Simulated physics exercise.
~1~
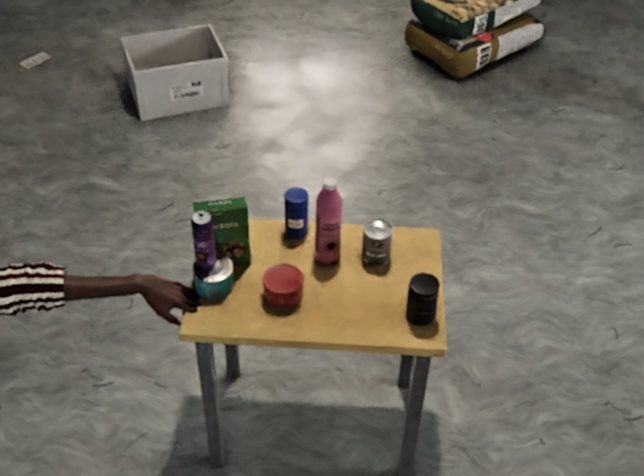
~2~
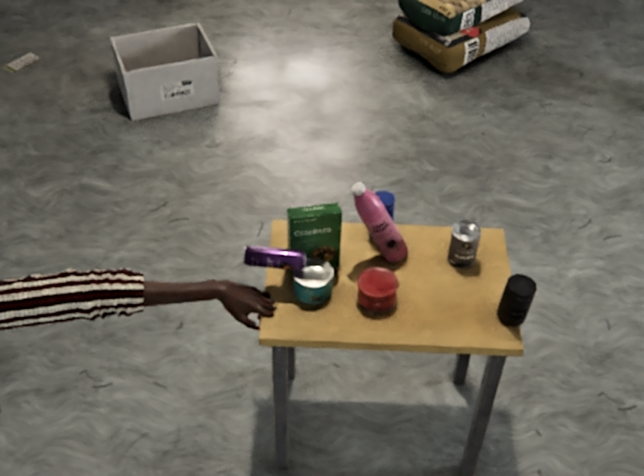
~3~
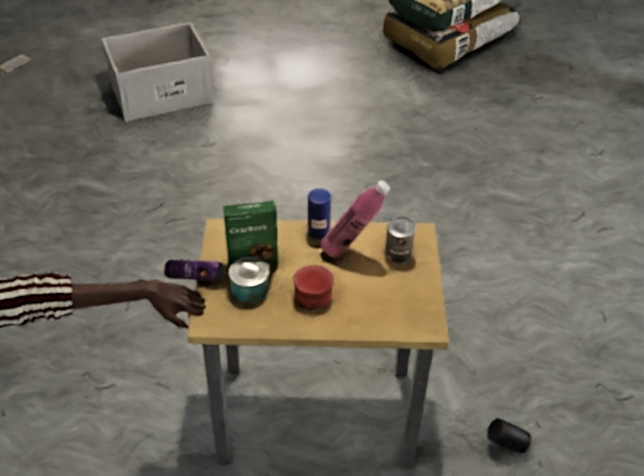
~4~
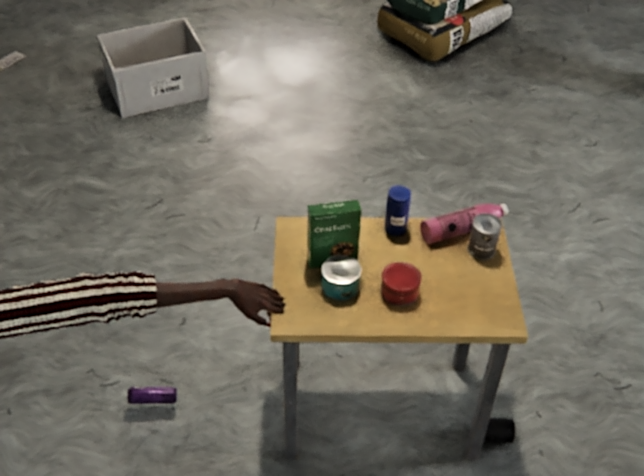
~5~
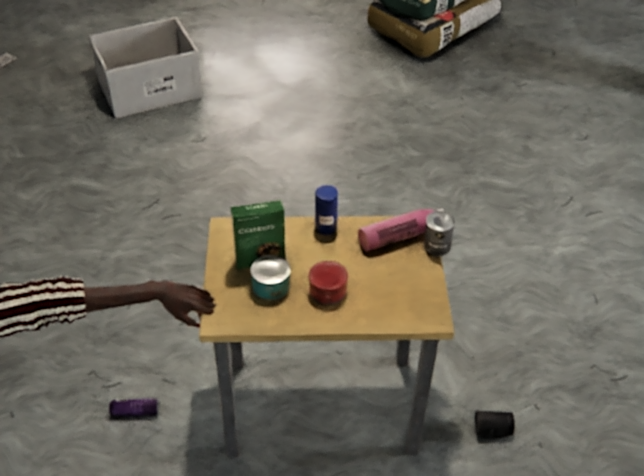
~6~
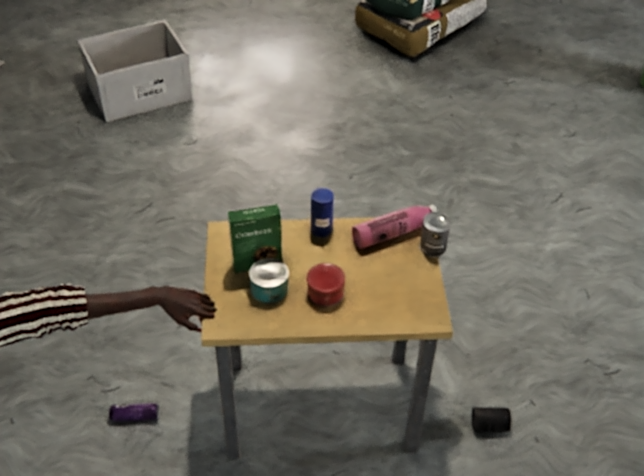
A small wooden side table stands on a grey concrete floor, seen from above at the front, with a pale box and stacked sacks behind. A hand in a striped sleeve rests at its left edge, beside a purple can, turquoise tub and green packet, with a red tub, blue jar and pink bottle mid-table and a grey tin and black jar at right. The table jerks right, then back and forth; the purple can topples and the bottle leans. The black jar drops off the right side, then the purple can falls off the left. The bottle ends lying beside the tin, everything else still standing.
